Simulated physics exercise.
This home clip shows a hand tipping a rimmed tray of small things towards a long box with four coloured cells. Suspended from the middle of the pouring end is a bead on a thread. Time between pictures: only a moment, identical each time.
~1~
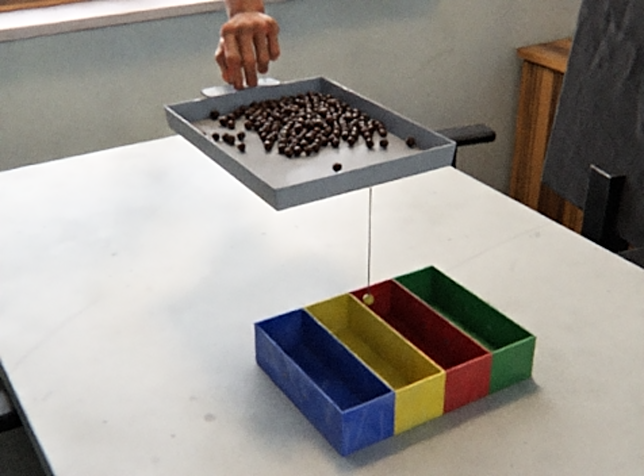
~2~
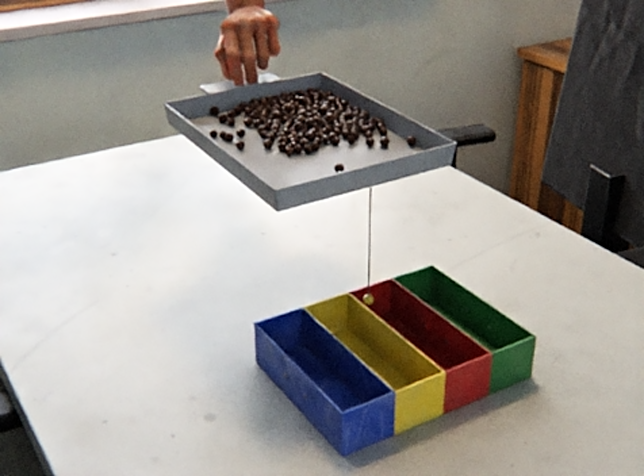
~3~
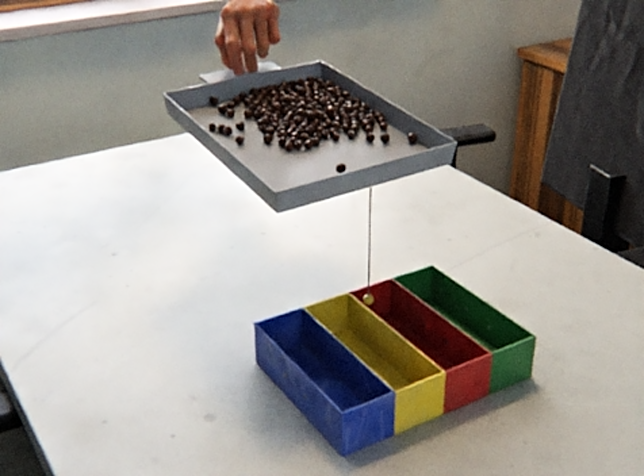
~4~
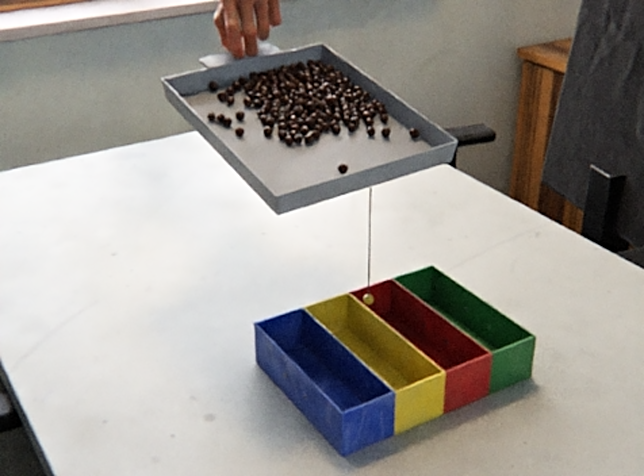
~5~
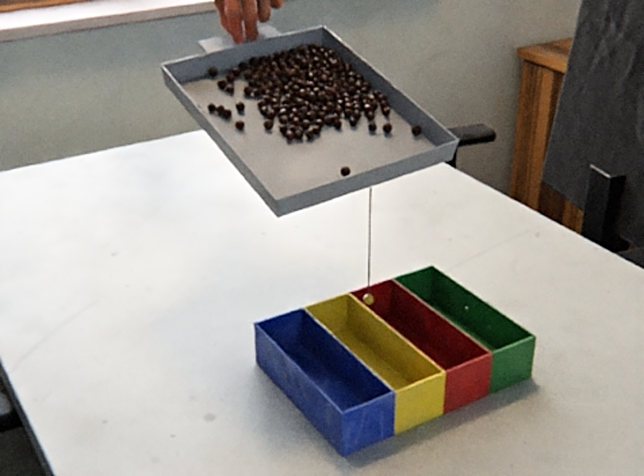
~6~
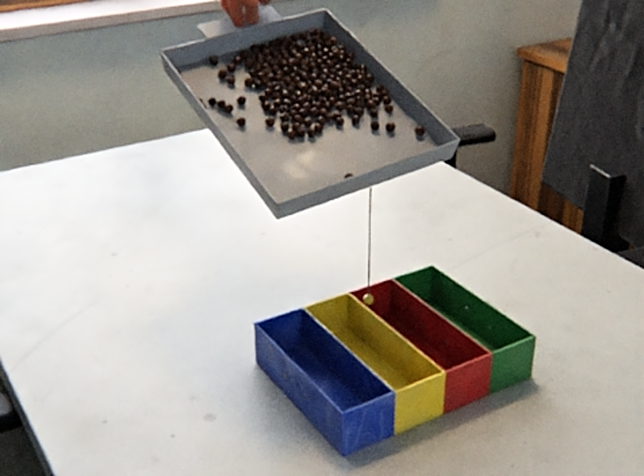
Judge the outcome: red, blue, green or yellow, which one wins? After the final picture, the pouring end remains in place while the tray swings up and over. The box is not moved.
The blue compartment wins.
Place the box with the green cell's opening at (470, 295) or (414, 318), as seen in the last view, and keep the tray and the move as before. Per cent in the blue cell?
30 %, then 20 %.
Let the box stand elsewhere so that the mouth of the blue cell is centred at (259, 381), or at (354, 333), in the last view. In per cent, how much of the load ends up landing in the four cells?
You'd get about 90 per cent first and about 20 per cent second.
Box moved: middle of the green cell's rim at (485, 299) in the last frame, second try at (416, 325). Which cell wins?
Try 1 - that blue cell; try 2 - the yellow cell.
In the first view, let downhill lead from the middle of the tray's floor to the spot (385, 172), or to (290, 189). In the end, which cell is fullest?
In order, it comes out as the green one and the blue one.
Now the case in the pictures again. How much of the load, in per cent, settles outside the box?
My guess is about 20 percent.
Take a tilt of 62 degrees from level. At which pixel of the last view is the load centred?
The middle of the load sits near (327, 189).
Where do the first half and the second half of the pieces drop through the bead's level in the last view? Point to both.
I'd say close to (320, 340) at first and close to (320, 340) later on.
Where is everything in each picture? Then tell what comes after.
Corners of the pouring end near (277, 187) and (452, 143), level; middle of the load near (303, 117), chocolate balls; bead on its thread near (368, 300); blue cell near (368, 420); yellow cell near (419, 399); red cell near (467, 379); green cell near (512, 361), in the first frame.
Corners of the pouring end near (277, 187) and (452, 143), level; middle of the load near (303, 114), in the second frame.
Corners of the pouring end near (277, 190) and (453, 142), tipped barely, lowest at the left corner; middle of the load near (303, 107), in the third frame.
Corners of the pouring end near (278, 193) and (454, 140), tipped a little, lowest at the left corner; middle of the load near (303, 95), in the fourth frame.
Corners of the pouring end near (278, 197) and (455, 139), tipped a little, lowest at the left corner; middle of the load near (304, 85), in the fifth frame.
Corners of the pouring end near (278, 200) and (456, 139), tipped clearly, lowest at the left corner; middle of the load near (305, 78), all but a few on the move; blue cell near (368, 420); yellow cell near (419, 399); red cell near (467, 379); green cell near (512, 361), in the sixth frame.
Shortly afterwards, tray tipped steeply; the bulk on the tray; only a few in the blue cell; only a few in the yellow cell; near a quarter falling or outside the box.
Next, tray tipped right over; near a third on the tray; near a quarter in the blue cell; a little in the yellow cell; only a few in the red cell; near a third falling or outside the box.
Some moments later, tray tipped past a quarter turn; near half in the blue cell; near a quarter in the yellow cell; only a few in the red cell; near a quarter falling or outside the box.
In the end, tray tipped past a quarter turn; near half in the blue cell; near a quarter in the yellow cell; only a few in the red cell; none at all in the green cell; near a quarter outside the box.
